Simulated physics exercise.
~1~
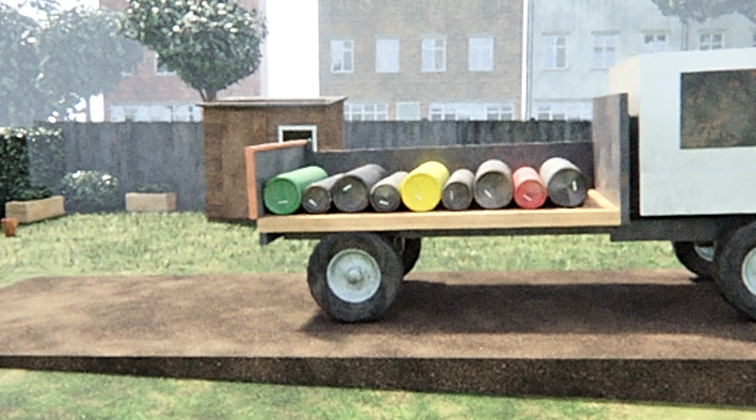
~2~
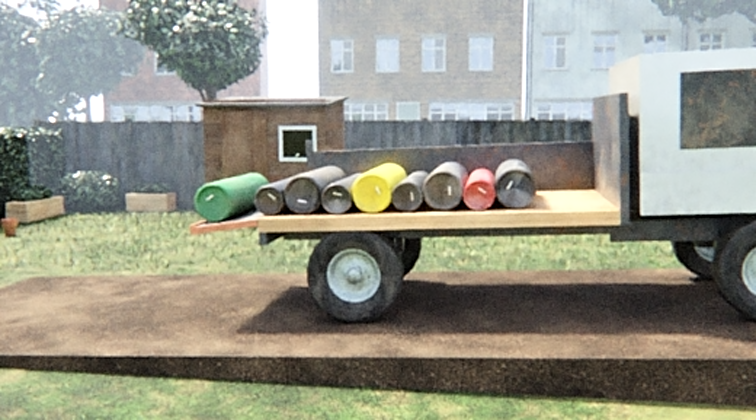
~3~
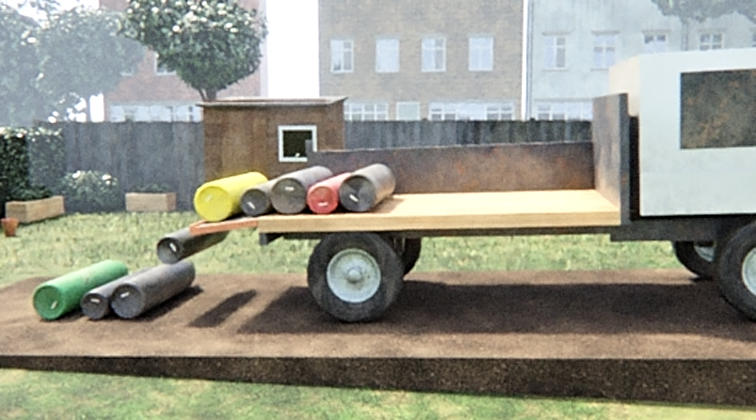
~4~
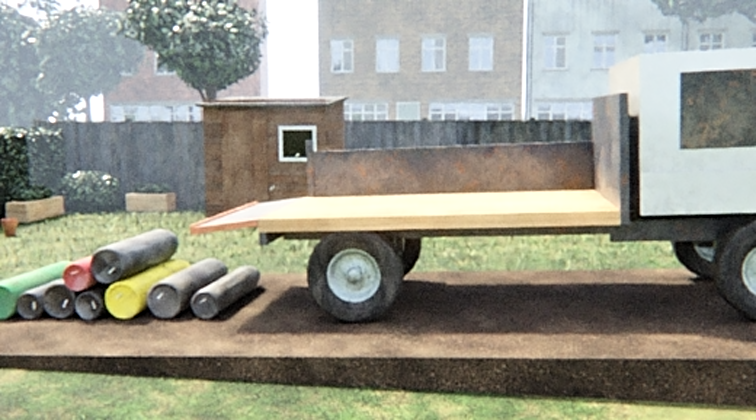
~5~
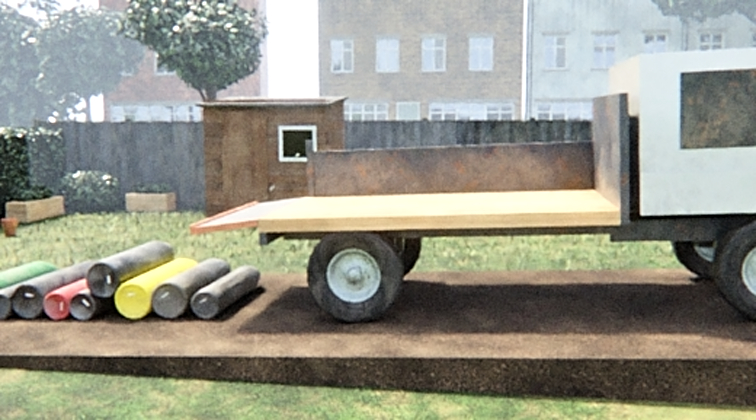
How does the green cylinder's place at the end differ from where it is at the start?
At the start the green cylinder lies at the left end of the row on the truck bed, beside the closed tailgate. By the end it is down on the ground at the far left, among the other fallen cylinders.
